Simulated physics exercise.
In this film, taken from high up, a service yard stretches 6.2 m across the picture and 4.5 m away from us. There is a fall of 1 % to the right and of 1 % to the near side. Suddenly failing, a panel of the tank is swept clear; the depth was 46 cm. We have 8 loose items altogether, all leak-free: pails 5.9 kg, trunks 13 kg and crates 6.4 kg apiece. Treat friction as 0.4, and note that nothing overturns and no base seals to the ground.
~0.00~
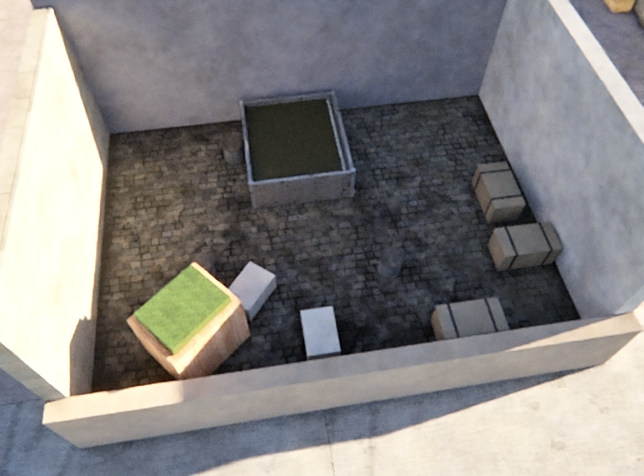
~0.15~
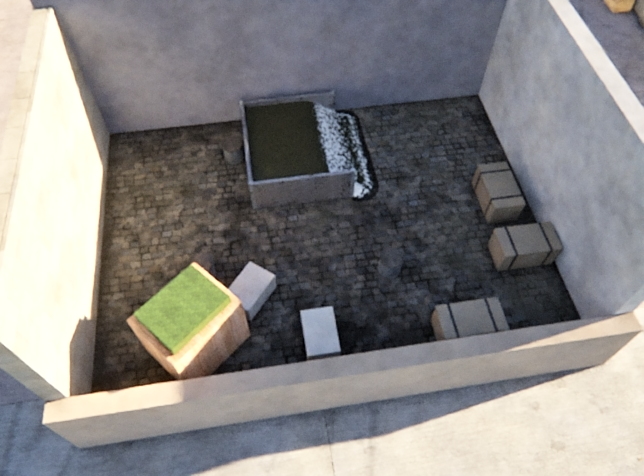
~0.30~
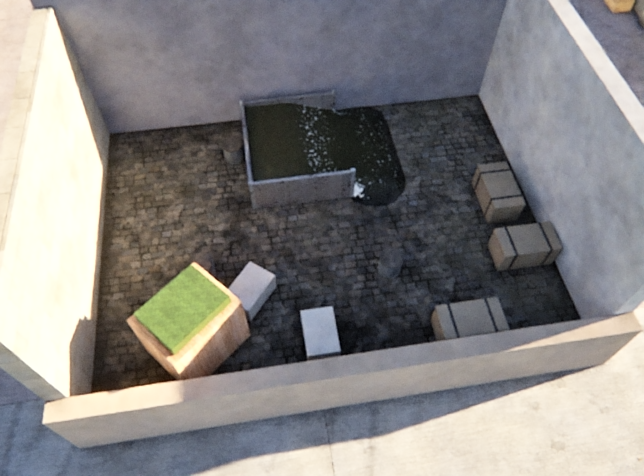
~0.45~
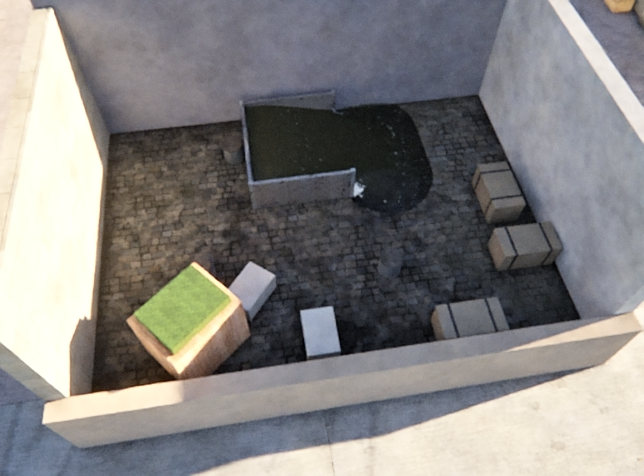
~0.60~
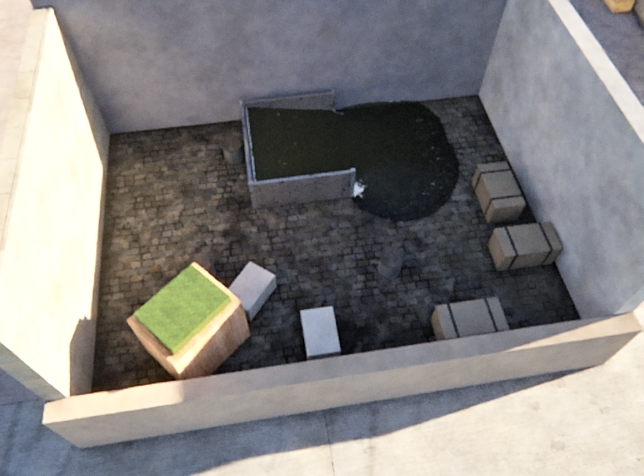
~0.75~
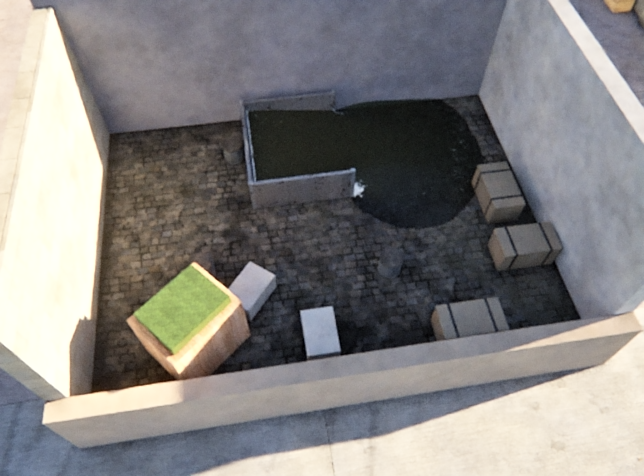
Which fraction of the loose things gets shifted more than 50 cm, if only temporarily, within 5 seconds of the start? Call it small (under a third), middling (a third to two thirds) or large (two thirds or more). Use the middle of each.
Middling, a third to two thirds.
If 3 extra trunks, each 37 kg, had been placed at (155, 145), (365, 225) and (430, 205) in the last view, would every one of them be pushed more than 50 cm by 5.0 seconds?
Result, one by one: Not exceeded, not exceeded and exceeded.
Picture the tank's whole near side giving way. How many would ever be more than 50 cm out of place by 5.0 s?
Count: 6.
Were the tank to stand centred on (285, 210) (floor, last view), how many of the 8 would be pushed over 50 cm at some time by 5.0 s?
Result: 4.
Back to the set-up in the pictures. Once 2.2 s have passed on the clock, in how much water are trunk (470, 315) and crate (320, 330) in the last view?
Roughly 0 and 0 cm.
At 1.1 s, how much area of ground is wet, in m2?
Close to 9.0 m2, I'd say.
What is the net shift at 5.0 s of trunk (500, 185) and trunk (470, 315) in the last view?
First: 150 cm. Second: 200 cm.
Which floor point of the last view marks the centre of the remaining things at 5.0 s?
Centre of the remaining things: Roughly (327, 283).
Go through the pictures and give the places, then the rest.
A pail at (232, 144), on the bottom; a trunk at (472, 317), on the bottom; 2.2 m2 under water; 0 of 8 have shifted, in the first picture.
A pail at (232, 144) rests on the ground; a trunk at (472, 317) rests on the ground; water covers 3.0 m2; 0 of 8 have shifted, in the second picture.
A pail at (232, 144), on the bottom; a trunk at (472, 317) rests on the ground; 3.8 m2 under water; 0 of 8 have shifted, in the third picture.
A pail at (232, 144), on the bottom; a trunk at (472, 317), on the bottom; 4.9 m2 under water; 0 of 8 have shifted, in the fourth picture.
A pail at (232, 144) rests on the ground; a trunk at (472, 317), on the bottom; 5.9 m2 under water; 0 of 8 have shifted, in the fifth picture.
A pail at (232, 144), on the bottom; a trunk at (472, 317) rests on the ground; water covers 7.0 m2; 0 of 8 have shifted, in the sixth picture.
After 1.1 s 0 of 8 are over 50 cm from their spots; 0 afloat.
After 2.2 s 1 of 8 are over 50 cm from their spots; 1 afloat.
After 3.5 s 2 of 8 are over 50 cm from their spots; 2 afloat.
After 5.0 s 4 of 8 are over 50 cm from their spots, and 4 have been at some point; 3 afloat.
